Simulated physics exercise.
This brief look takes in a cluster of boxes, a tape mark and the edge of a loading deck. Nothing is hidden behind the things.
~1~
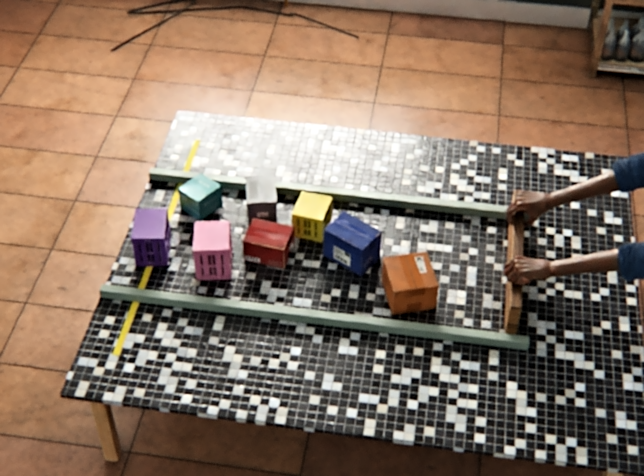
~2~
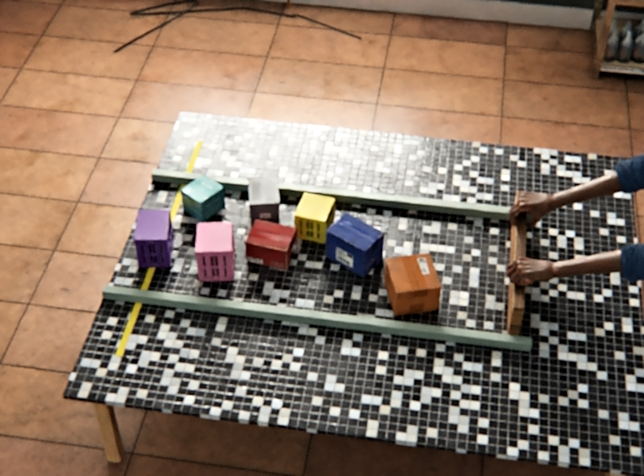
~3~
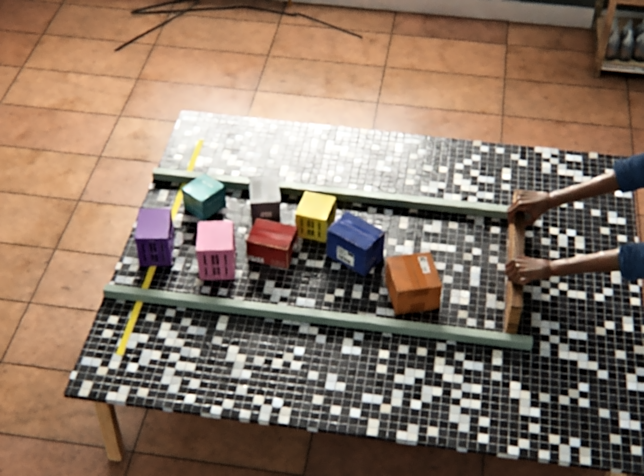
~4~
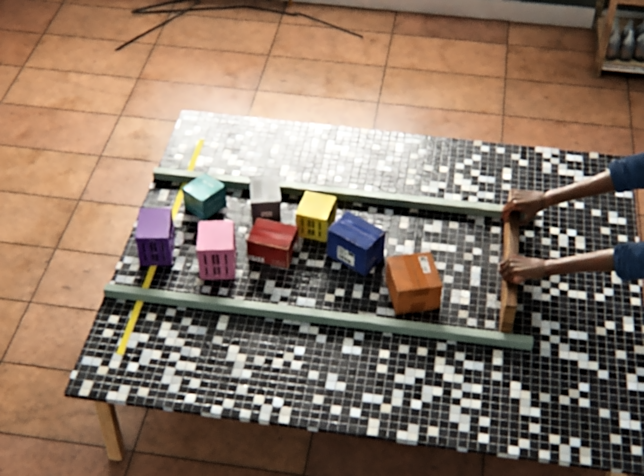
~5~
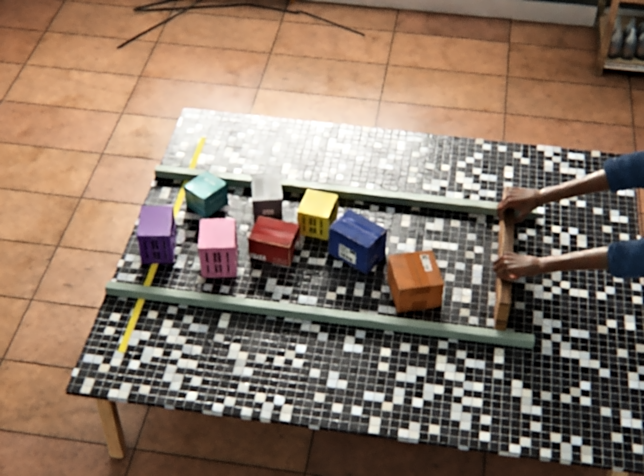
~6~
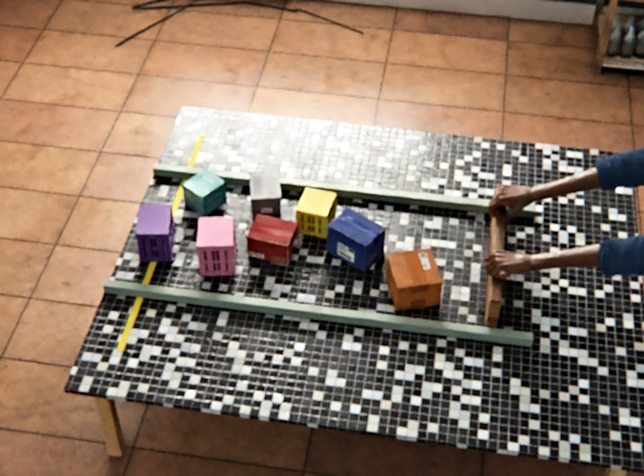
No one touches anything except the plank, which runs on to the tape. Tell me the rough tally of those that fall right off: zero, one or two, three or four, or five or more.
Seems the ones that don't stay up number at least five, for sure.
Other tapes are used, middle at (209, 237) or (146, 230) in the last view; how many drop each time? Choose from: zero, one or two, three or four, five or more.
First tape: Either one or two; second tape: More than four.
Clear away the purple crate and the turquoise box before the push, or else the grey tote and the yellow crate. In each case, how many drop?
3 in the first case, 3 in the second.
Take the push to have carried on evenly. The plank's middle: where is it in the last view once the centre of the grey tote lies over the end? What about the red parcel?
Its middle is around (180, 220) and around (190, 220).
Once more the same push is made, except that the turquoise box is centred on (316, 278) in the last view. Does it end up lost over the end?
Started there, the object drops over the edge.
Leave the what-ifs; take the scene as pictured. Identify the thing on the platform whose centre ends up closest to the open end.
That's the orange box.
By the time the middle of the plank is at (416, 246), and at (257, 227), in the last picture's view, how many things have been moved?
First 2, then 8.
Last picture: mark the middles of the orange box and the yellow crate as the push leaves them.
Final positions - orange box around (132, 245), yellow crate around (163, 183).
Early on, none off yet; purple crate at rest near (156, 233); turquoise box at rest near (205, 193); pink crate at rest near (217, 246).
A while later, none off yet; purple crate at rest near (156, 233); turquoise box moving near (202, 193); pink crate travelled a little near (196, 245).
Finally, the number that fall off is five or more; lost, red parcel, grey tote, pink crate, turquoise box and purple crate.
